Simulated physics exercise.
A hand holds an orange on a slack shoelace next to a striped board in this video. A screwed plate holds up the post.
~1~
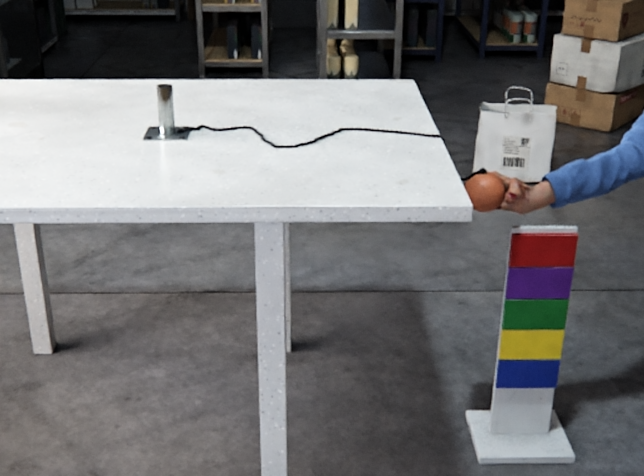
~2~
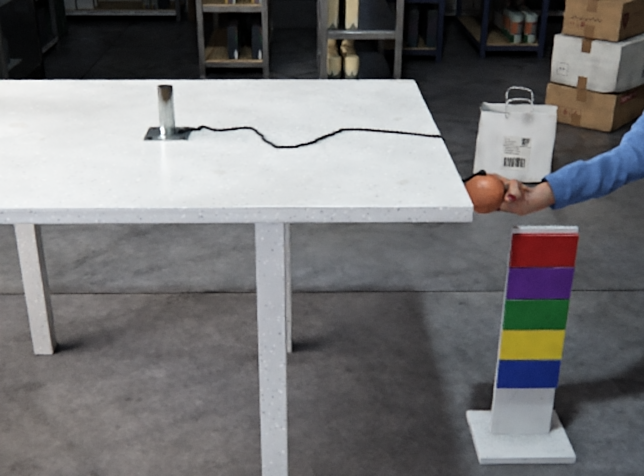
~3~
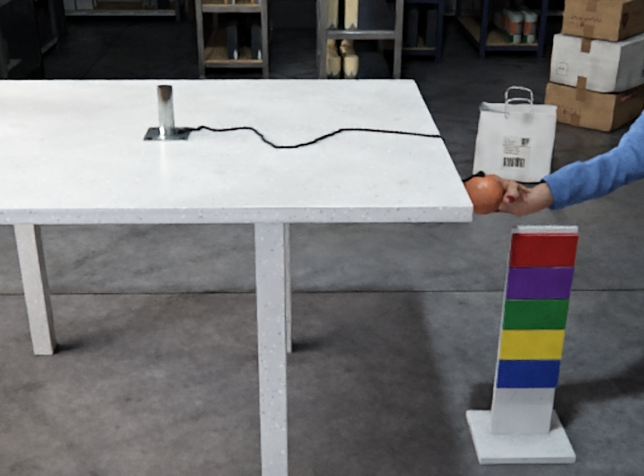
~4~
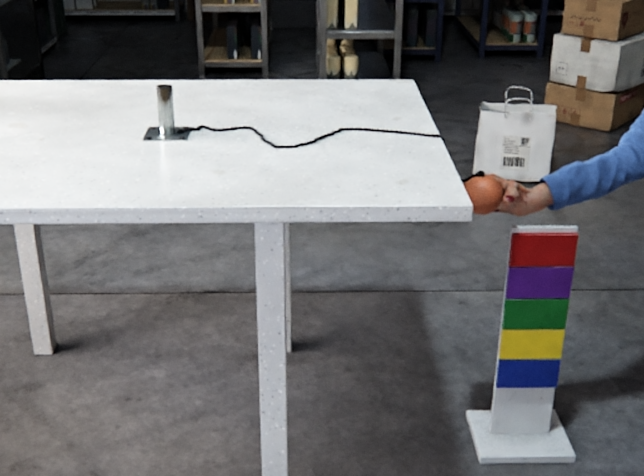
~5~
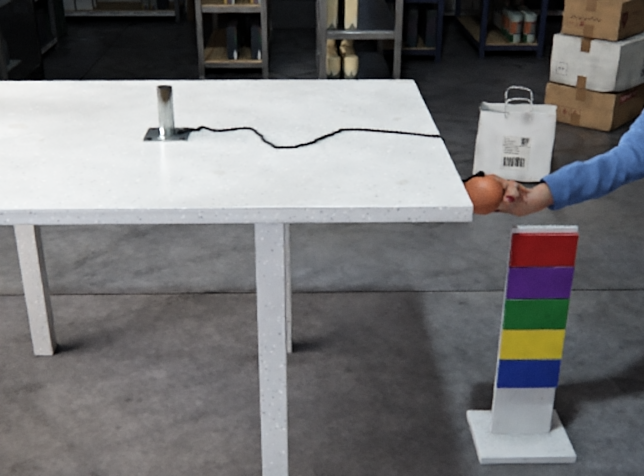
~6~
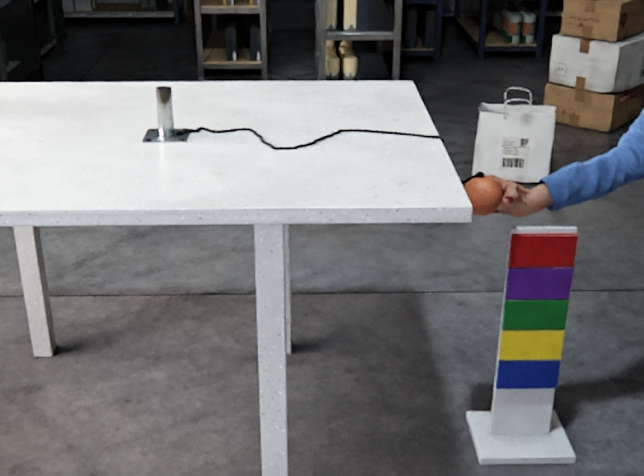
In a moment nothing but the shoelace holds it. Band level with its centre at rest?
Green.
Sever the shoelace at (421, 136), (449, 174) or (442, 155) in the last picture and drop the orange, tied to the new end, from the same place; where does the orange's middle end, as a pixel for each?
(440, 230), (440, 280), (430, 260).
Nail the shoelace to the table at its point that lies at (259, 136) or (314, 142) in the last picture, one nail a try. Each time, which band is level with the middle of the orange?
Going through them one at a time, the answers are purple; red.
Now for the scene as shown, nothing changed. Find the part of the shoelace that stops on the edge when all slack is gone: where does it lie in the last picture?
Around (351, 131).
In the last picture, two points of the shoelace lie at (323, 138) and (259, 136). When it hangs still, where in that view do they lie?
First one: (400, 136); second one: (295, 135).
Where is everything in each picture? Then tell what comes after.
The first picture shows orange (485, 191); red (544, 251); purple (540, 284); green (536, 315); yellow (532, 345); blue (528, 375).
The second picture shows orange (484, 193); shoelace through (207, 128) (260, 135) (306, 144) (358, 130) (431, 136).
The third picture shows orange (483, 194).
The fourth picture shows orange (482, 194); shoelace through (207, 127) (260, 134) (306, 144) (358, 129) (430, 136).
The fifth picture shows orange (483, 195).
The sixth picture shows orange (482, 195); shoelace through (206, 129) (259, 136) (305, 146) (357, 131) (430, 137).
Early on, orange near (395, 300); level with green.
Midway, orange near (445, 305); level with green.
Finally, orange near (437, 306); level with green. The shoelace holds its middle at green.
